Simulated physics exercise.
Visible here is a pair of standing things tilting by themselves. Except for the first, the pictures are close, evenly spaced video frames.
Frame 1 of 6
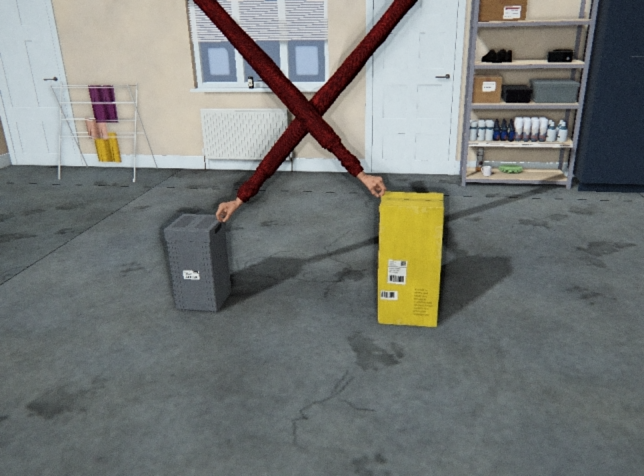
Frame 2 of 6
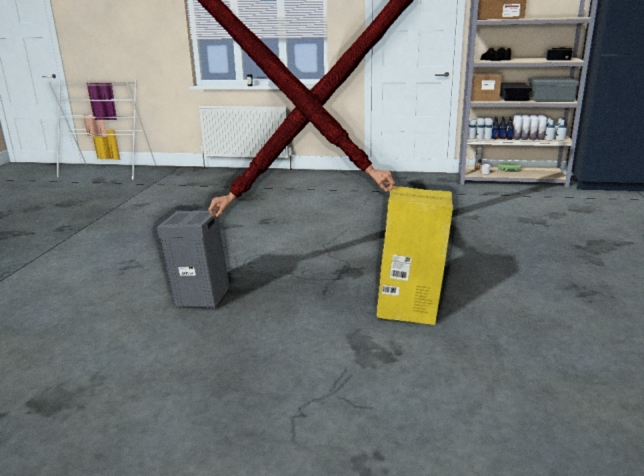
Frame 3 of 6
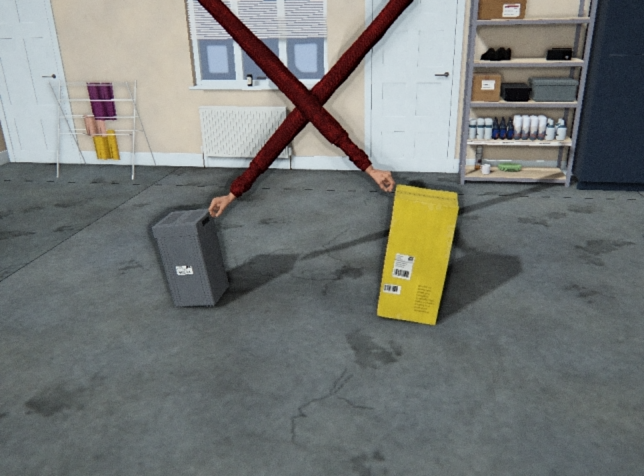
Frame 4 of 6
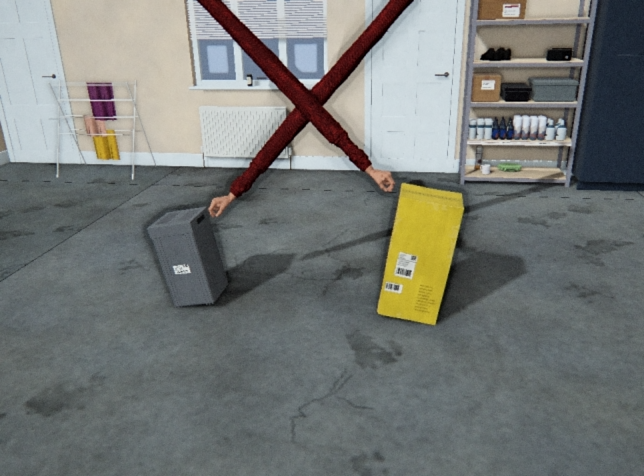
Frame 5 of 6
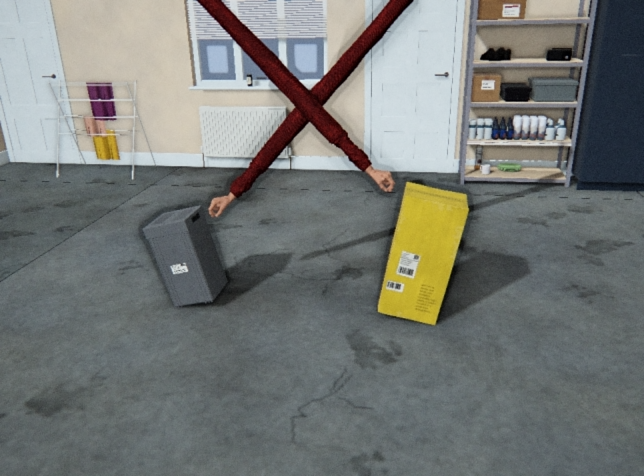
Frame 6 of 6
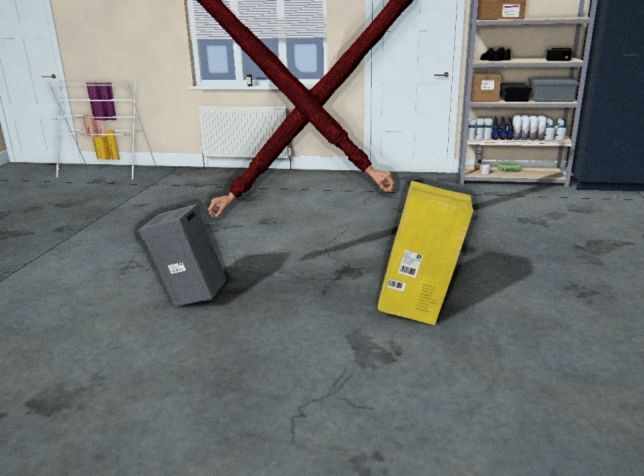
The footage shows two crossed red-sleeved arms reaching toward a grey container and a taller yellow box standing on a grey floor; the hands move slightly apart, and the grey container leans left while the yellow box leans right.
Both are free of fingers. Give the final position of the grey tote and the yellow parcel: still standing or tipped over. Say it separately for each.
Outcome: The grey tote never comes back up; the yellow parcel never comes back up.
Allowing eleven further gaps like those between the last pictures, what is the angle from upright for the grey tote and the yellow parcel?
The two tilts would be 50° and 30°, in that order.
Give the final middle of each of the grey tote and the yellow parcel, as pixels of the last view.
(138, 276), then (503, 293).
Then, 0.22 s on from there, grey tote 48° off upright near (161, 257); yellow parcel 29° off upright near (444, 253).
Then, 0.46 s on from there, grey tote on its side near (138, 274); yellow parcel 50° off upright near (469, 260).
In the end, the grey tote falls over, near (138, 276); the yellow parcel falls over, near (503, 293).
